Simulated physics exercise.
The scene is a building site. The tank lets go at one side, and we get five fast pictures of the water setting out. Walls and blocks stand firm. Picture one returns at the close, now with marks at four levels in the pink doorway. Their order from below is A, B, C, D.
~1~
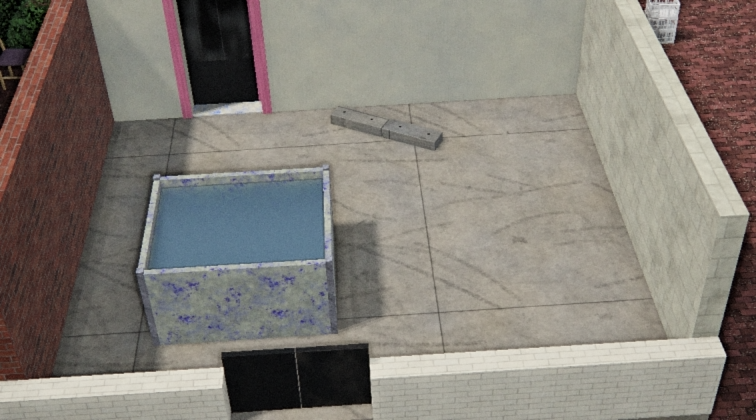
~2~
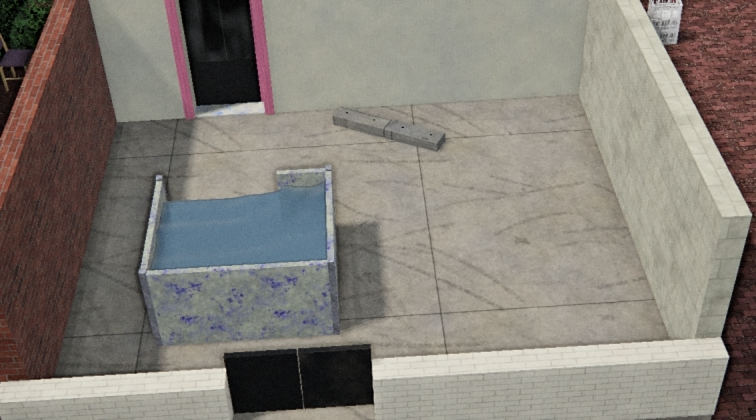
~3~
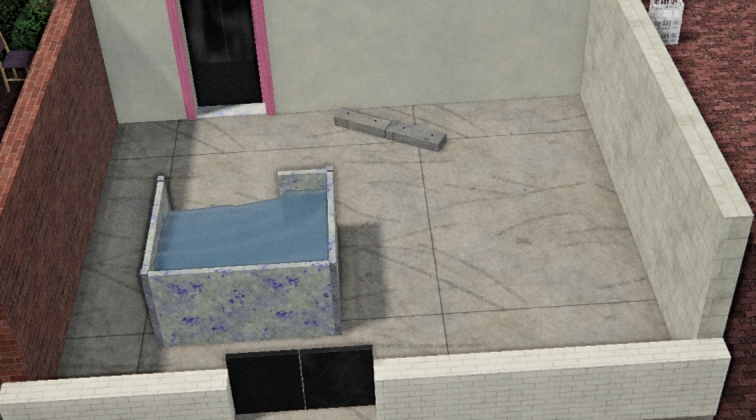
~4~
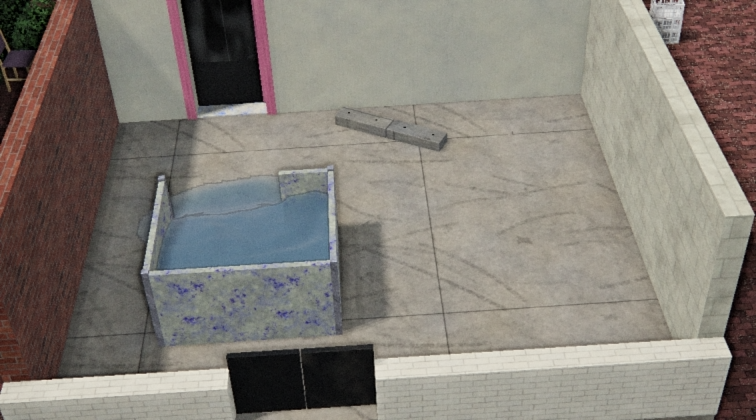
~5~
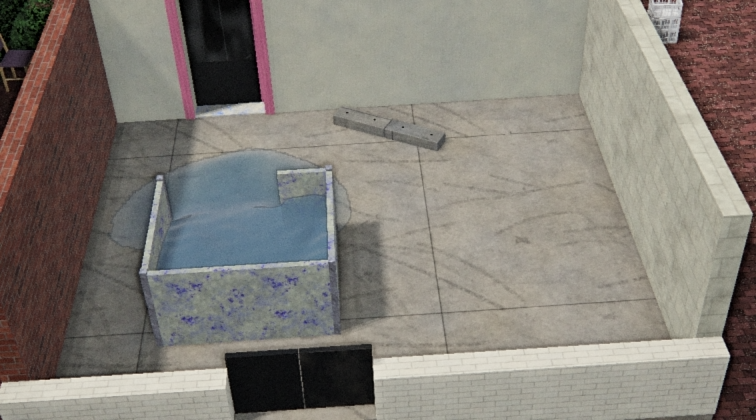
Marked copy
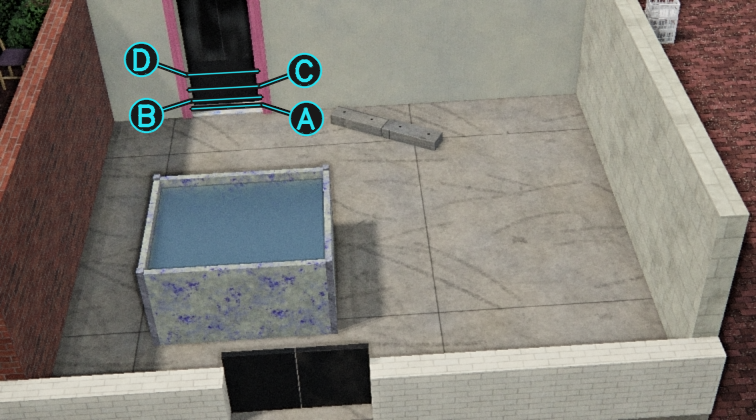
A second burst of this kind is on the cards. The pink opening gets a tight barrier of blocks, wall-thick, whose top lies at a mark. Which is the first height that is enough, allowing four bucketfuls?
Take C.
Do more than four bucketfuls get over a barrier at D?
No, not at all.
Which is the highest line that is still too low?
Here it is line B.
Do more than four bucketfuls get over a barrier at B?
Yes, that goes wrong.
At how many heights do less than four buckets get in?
Two of them.
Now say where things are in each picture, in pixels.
Water in the tank at rest, its middle at (239, 224); foot of the pink doorway at (228, 115); shut gate at (296, 359).
Water covers 1 % of the ground, its front hidden from here.
Water covers 4 % of the ground, its front hidden from here.
Water covers 7 % of the ground, its front hidden from here.
Water covers 13 % of the ground and shows as far out as (262, 152).
On the marked copy, A at (227, 106); B at (225, 99); C at (224, 88); D at (222, 73); from the bottom up A, B, C, D.
For line A, dozens of bucketfuls pour in.
For line B, about 14 bucketfuls get in.
For line C, a bucket or two gets in.
For line D, nothing gets over.
